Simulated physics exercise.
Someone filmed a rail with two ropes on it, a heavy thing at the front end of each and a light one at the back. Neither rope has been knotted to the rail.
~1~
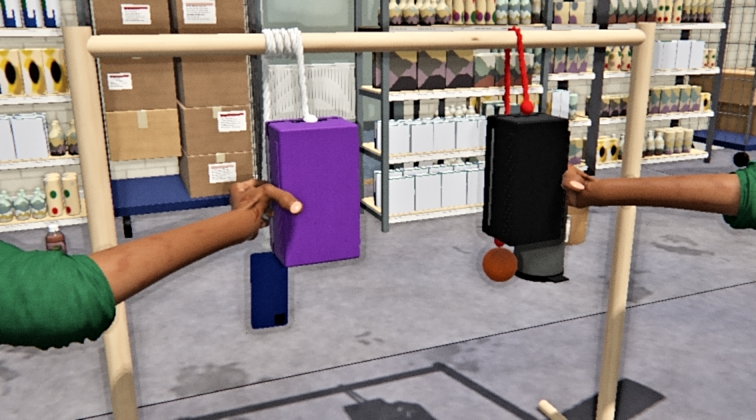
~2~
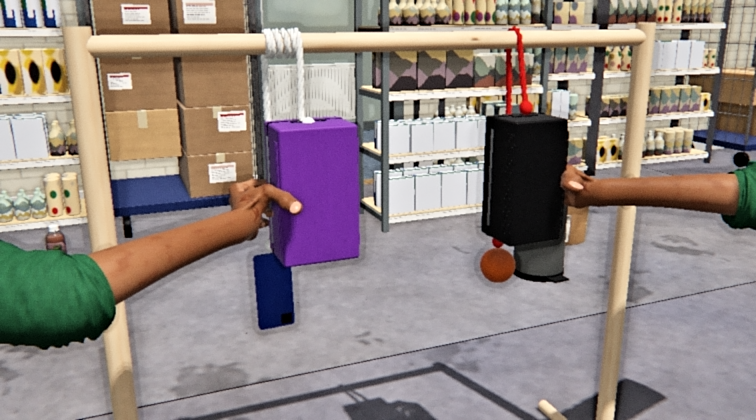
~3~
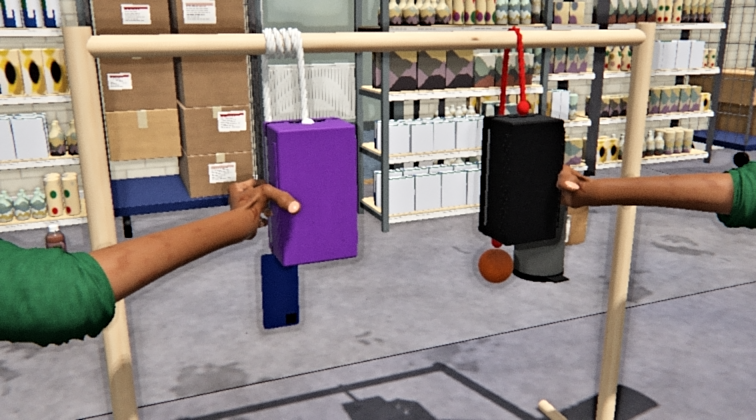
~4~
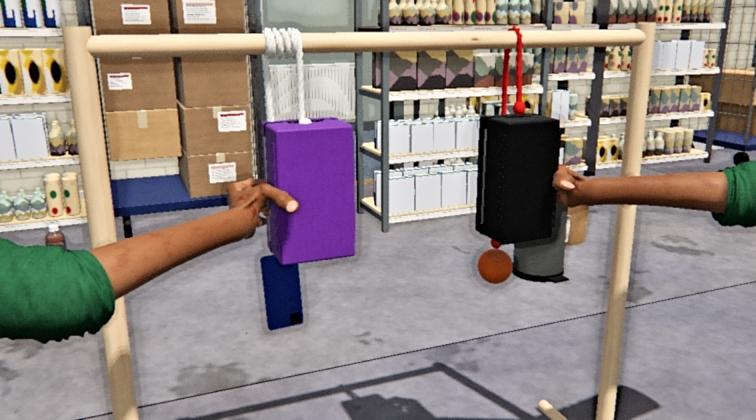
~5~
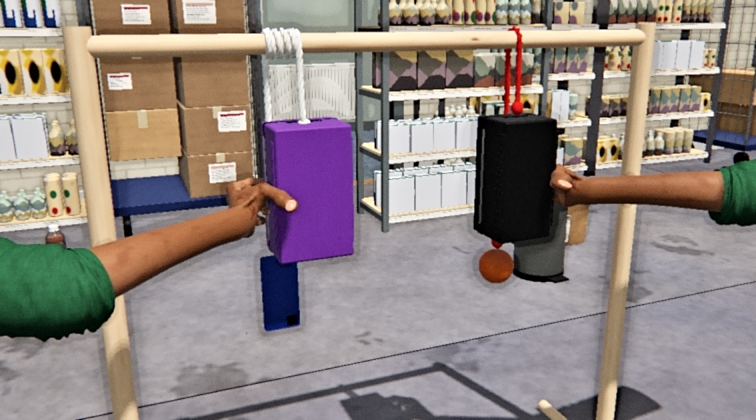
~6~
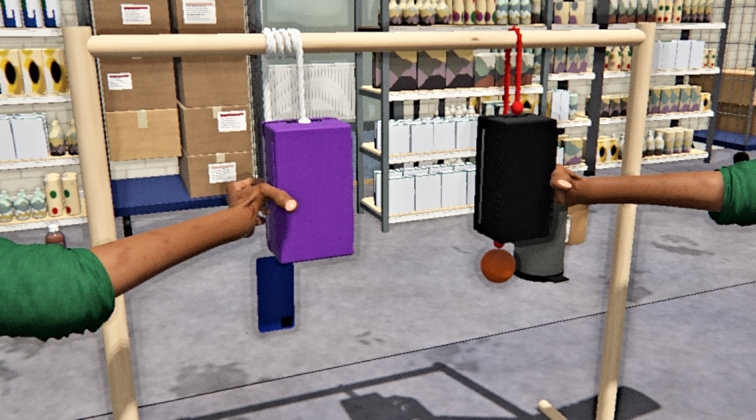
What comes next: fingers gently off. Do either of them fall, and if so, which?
The left case does not fall; the right case falls.
Then, 0.54 s on from there, left case off the floor near (299, 196); right case dropping near (505, 298).
Then, 0.88 s on from there, left case off the floor near (300, 196); right case on the floor.
In the end, left case off the floor near (301, 196); right case on the floor. The left case stays hanging and the right case drops.
